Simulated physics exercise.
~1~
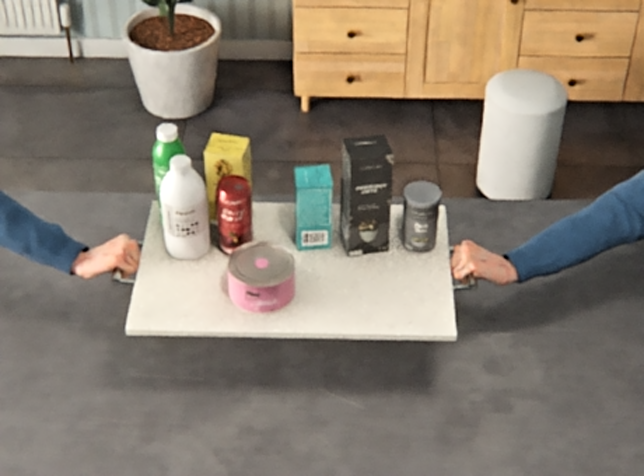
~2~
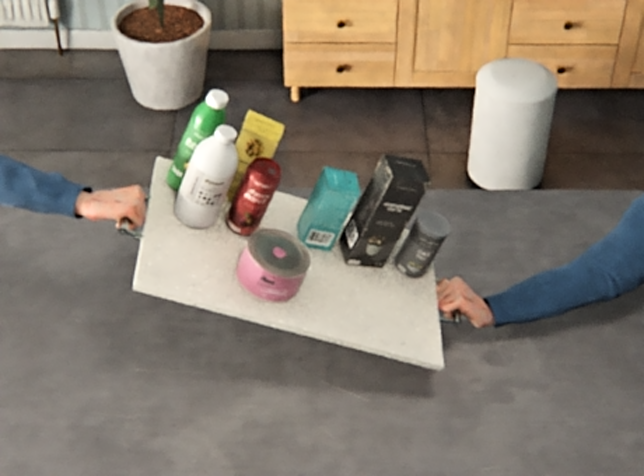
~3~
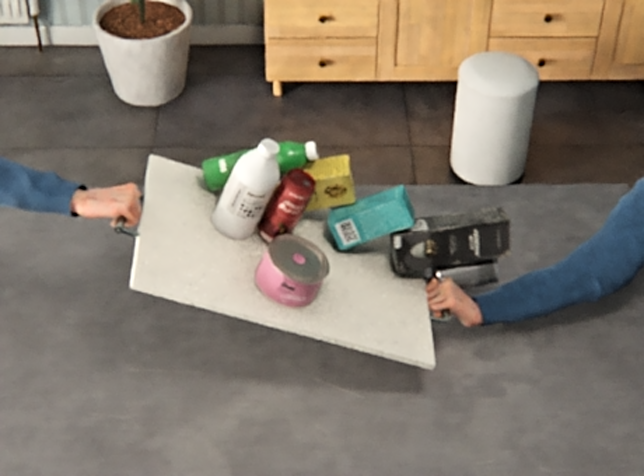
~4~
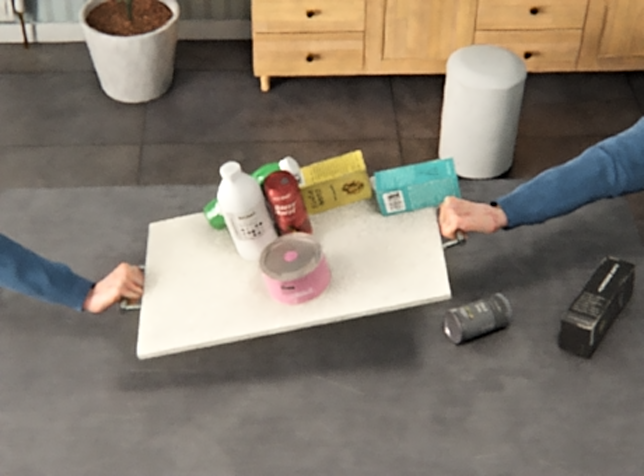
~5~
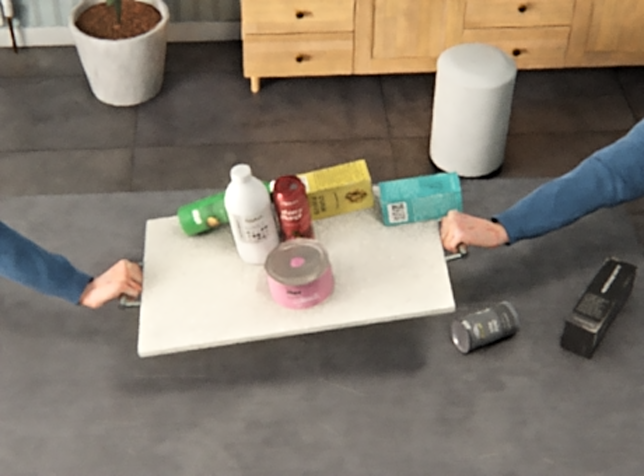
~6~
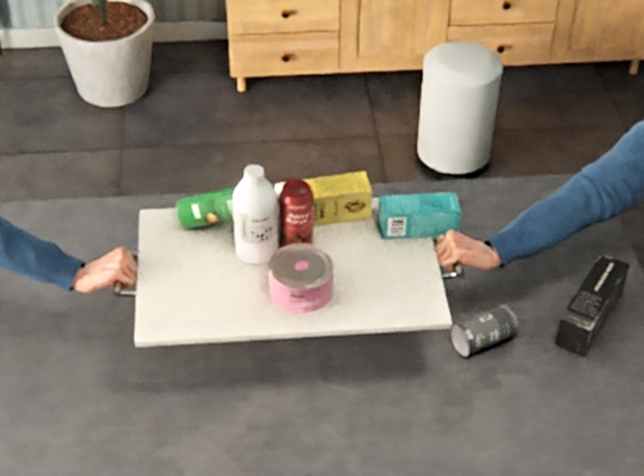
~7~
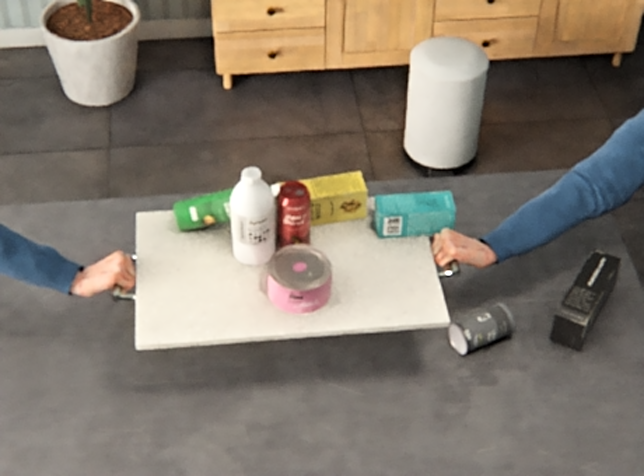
A black carton and a grey tin toppled off the right side of a flat tray as two hands tipped it that way, while the green bottle and the yellow and turquoise cartons fell over and stayed aboard as it was levelled again.
